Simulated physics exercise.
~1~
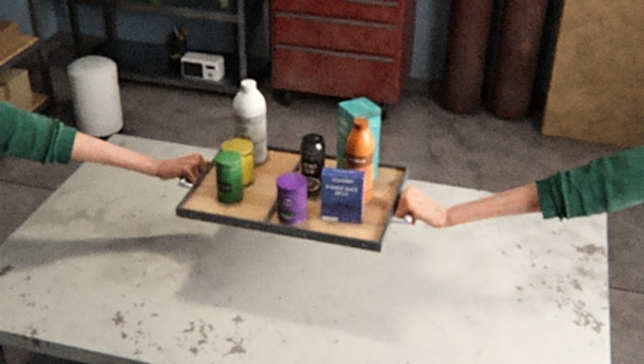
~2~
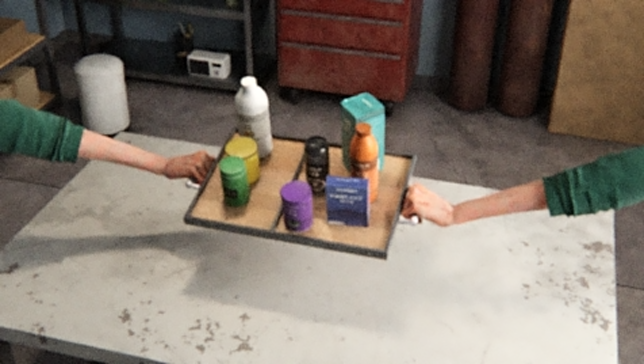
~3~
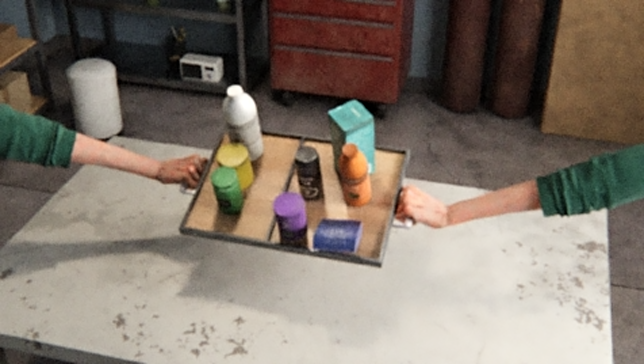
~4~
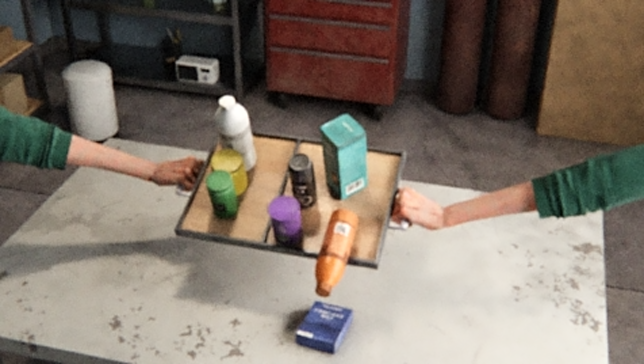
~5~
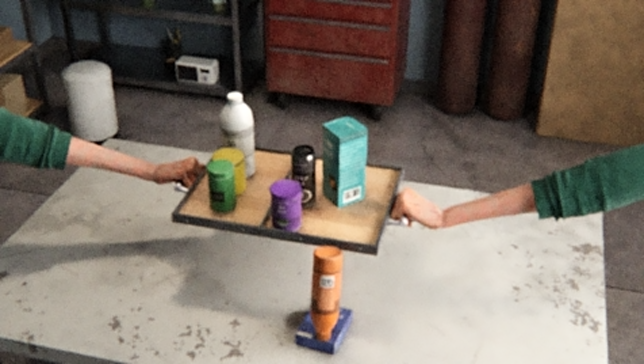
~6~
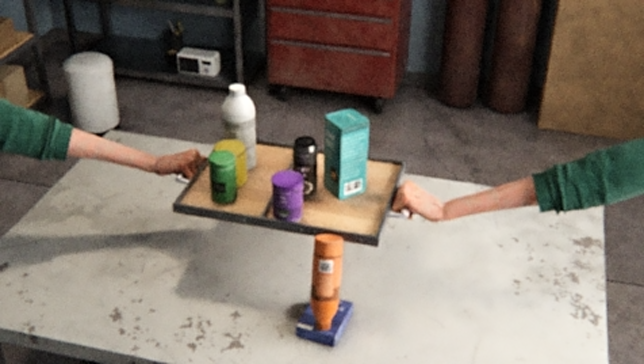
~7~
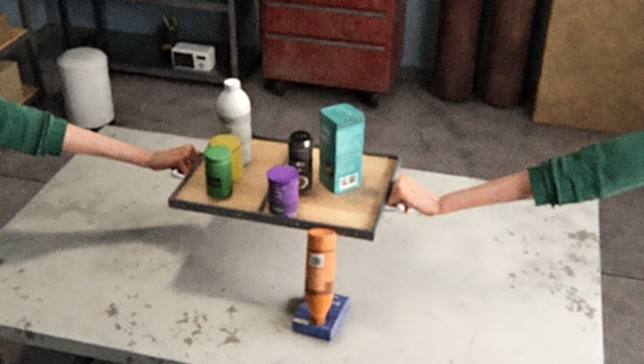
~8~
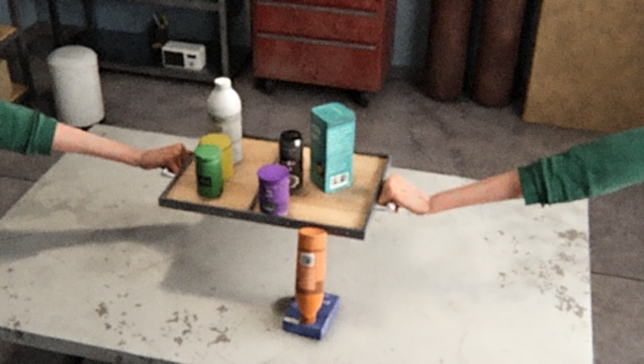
The footage shows two hands tilting a tray of bottles, jars and boxes toward the viewer above a worn table; the blue packet tips and slides off, followed by the orange bottle, which ends upside down on the packet while the levelled tray keeps the other items upright.
